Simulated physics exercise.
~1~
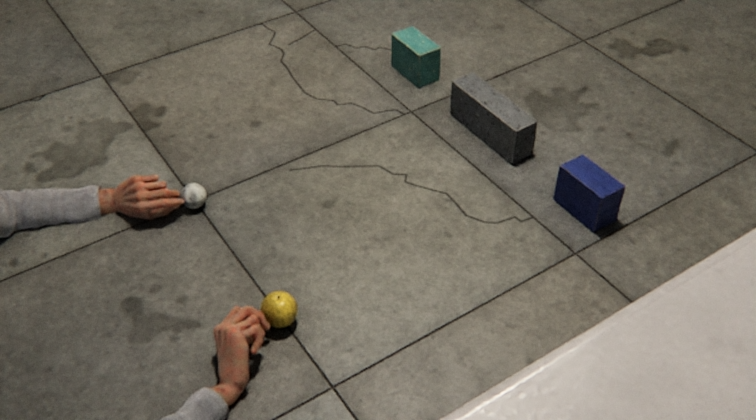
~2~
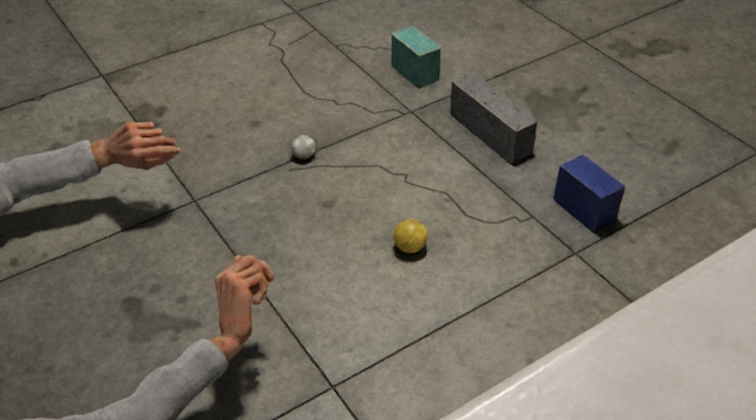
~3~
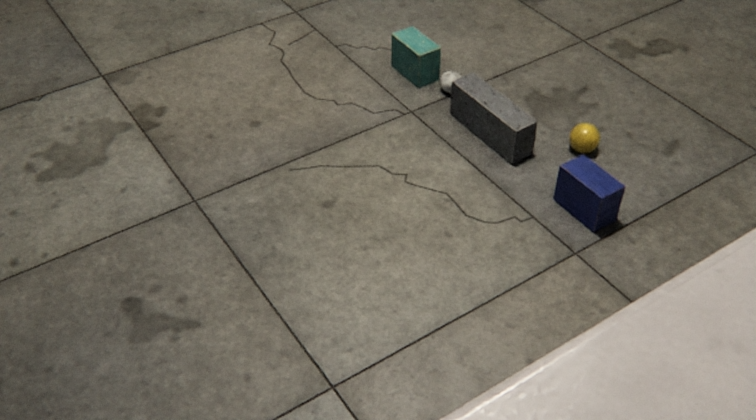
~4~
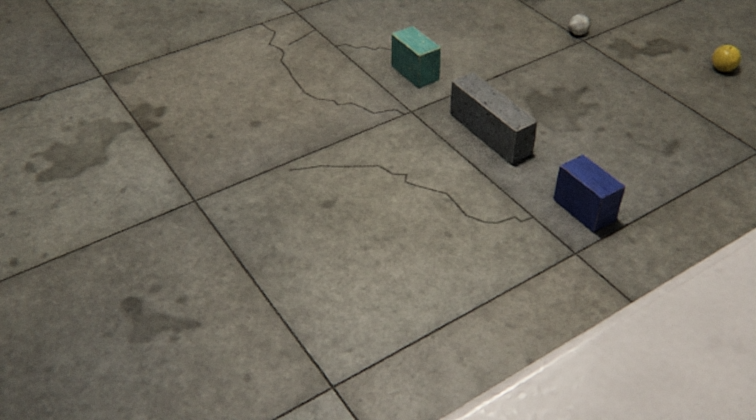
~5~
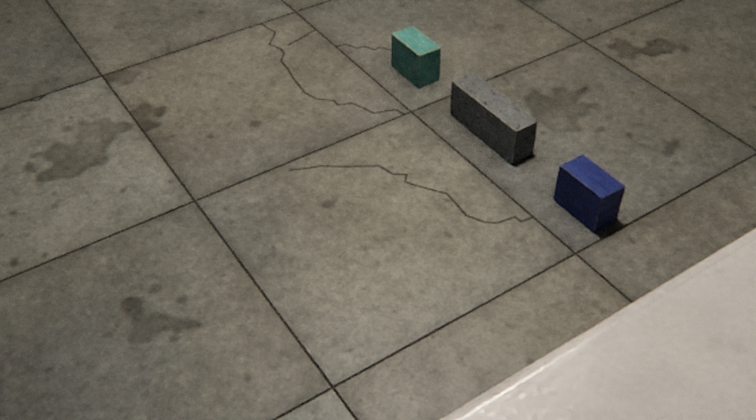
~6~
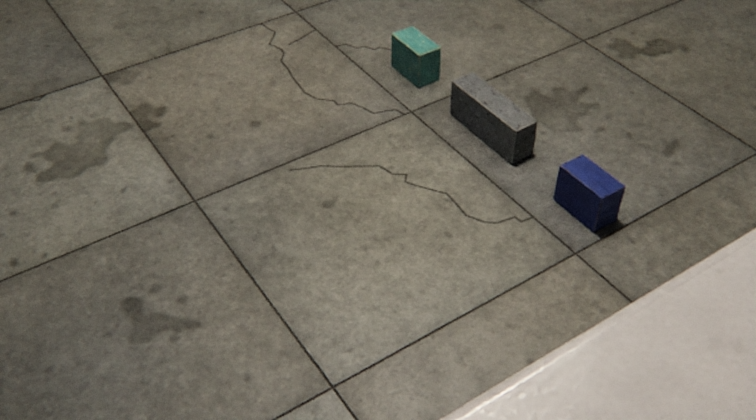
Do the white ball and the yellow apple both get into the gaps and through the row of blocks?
Yes, both roll through. The white ball passes between the turquoise block and the grey brick, and the yellow apple passes between the grey brick and the blue block.
